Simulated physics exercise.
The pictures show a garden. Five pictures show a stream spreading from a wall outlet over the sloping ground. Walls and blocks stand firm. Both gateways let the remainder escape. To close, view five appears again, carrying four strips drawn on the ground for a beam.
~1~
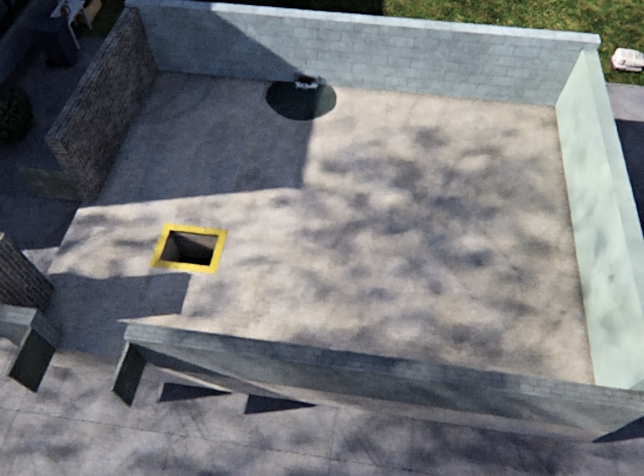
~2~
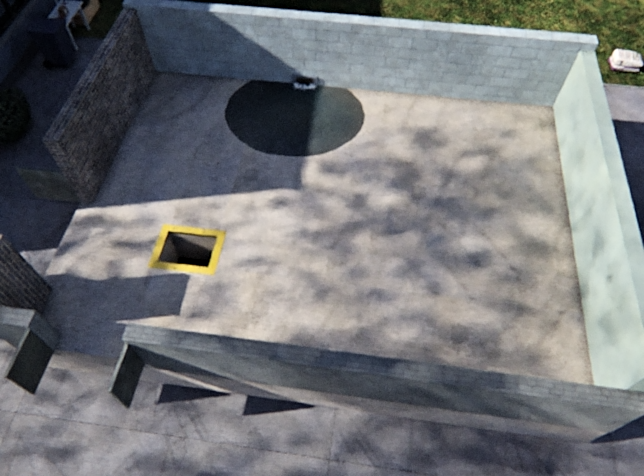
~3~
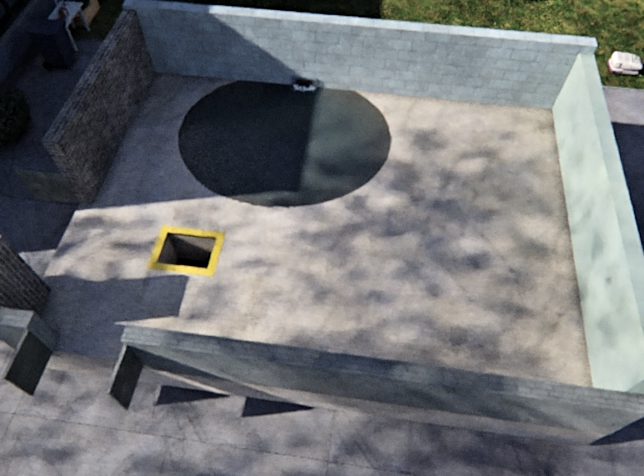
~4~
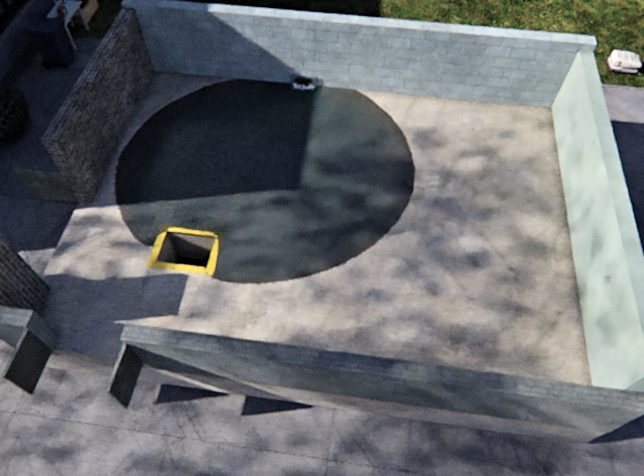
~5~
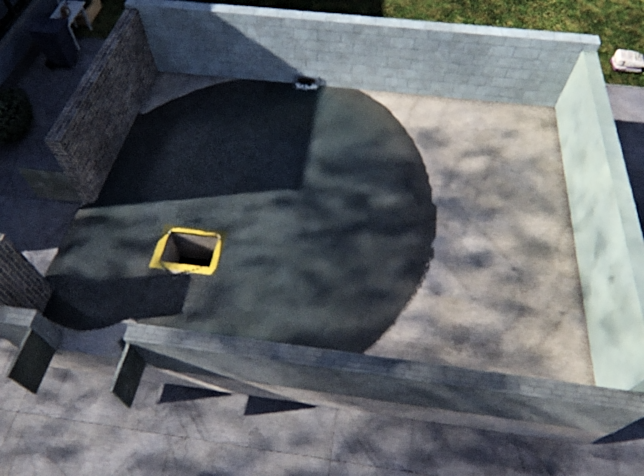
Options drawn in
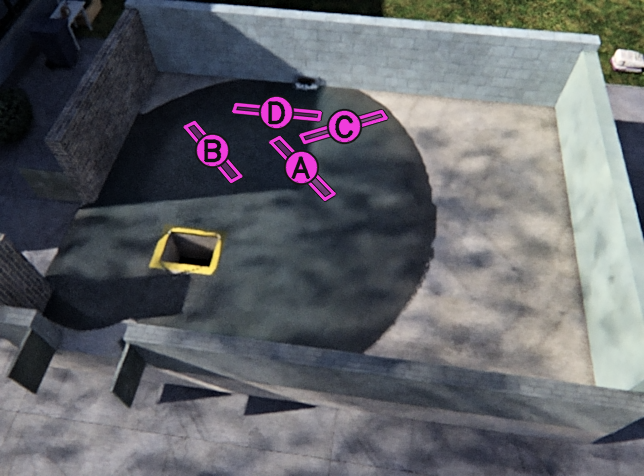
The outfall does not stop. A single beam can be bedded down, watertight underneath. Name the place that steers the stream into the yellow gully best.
I would pick place C.
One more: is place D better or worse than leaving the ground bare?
It is worse.
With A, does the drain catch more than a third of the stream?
No.
In magenta, A from (275, 139) to (329, 196); B from (189, 124) to (235, 178); C from (302, 138) to (383, 114); D from (235, 108) to (319, 116).
With A, about 18 % of the stream goes into the yellow gully, about 80 % out by the gates.
With B, about 17 % of the stream goes into the yellow gully, about 78 % out by the gates.
With C, about 26 % of the stream goes into the yellow gully, about 70 % out by the gates.
With D, about 15 % of the stream goes into the yellow gully, about 82 % out by the gates.
